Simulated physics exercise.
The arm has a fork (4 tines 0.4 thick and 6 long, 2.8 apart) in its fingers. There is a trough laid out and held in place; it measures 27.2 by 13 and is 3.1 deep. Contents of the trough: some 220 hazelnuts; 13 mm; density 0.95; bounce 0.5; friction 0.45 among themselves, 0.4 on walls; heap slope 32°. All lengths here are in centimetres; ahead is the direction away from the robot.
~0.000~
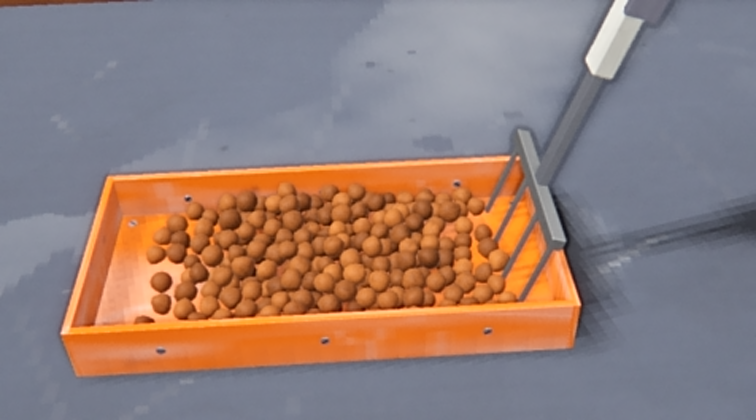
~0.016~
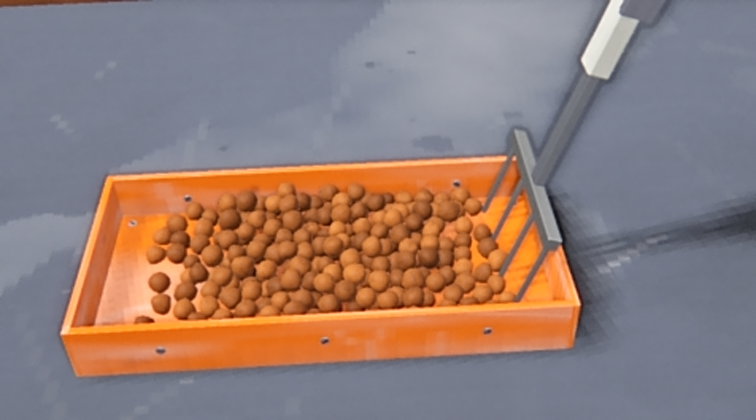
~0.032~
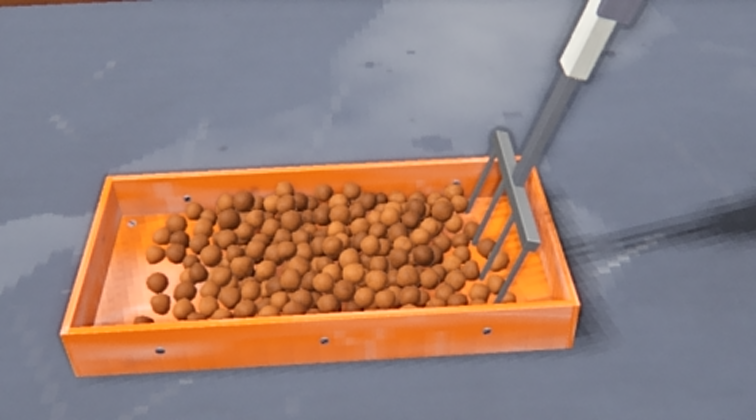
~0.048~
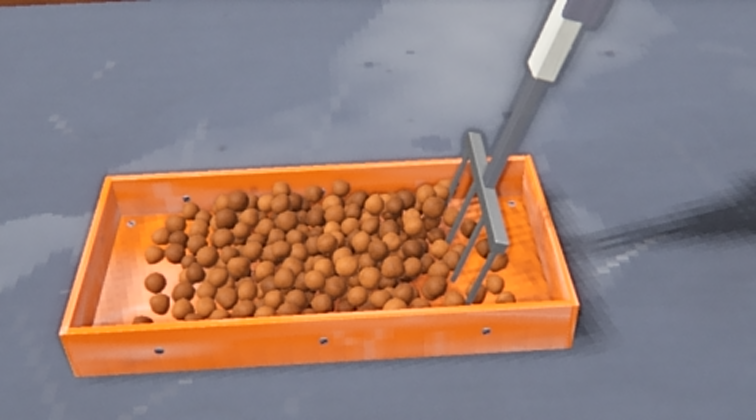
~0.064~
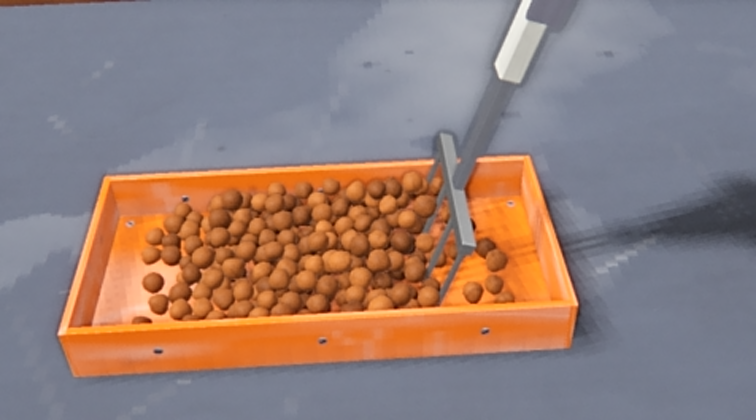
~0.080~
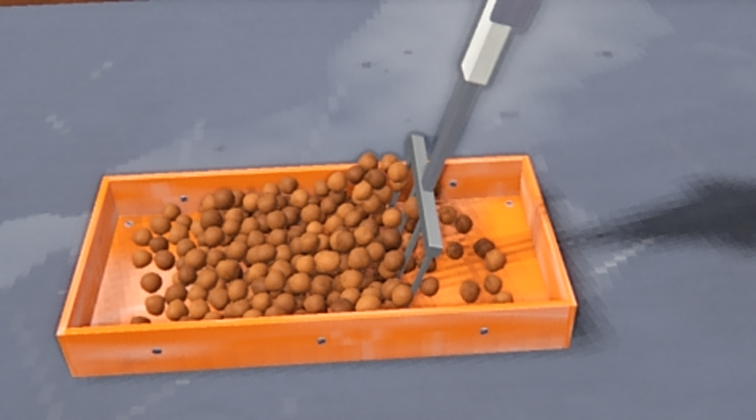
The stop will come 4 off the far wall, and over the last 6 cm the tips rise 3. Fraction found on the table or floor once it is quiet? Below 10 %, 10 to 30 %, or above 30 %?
10 to 30 %.
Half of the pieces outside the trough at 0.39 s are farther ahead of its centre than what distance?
It comes to about 24 cm.
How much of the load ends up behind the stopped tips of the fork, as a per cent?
Fraction behind tips: Near 50 in a hundred.
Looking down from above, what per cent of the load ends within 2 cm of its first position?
Near 5 % of the pieces.
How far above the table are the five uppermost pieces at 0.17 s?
I'd reckon roughly 8 centimetres up.
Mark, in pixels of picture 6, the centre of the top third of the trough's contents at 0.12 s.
The upper third is centred close to (284, 241).
By 0.12 s, sloping 72°, highest piece 8 above the table; 217 in the trough, 2 in flight or on the tool.
By 0.17 s, sloping 72°, highest piece 10 above the table; 217 in the trough, 2 in flight or on the tool.
By 0.39 s, sloping 72°, highest piece 14 above the table; 175 in the trough, 38 on the table or floor, 6 in flight or on the tool.
By 1.09 s, sloping 72°, highest piece 4 above the table; 175 in the trough, 44 on the table or floor.
Final count, 175 in the trough, 44 on the table or floor. That is 20 % on the table or floor.
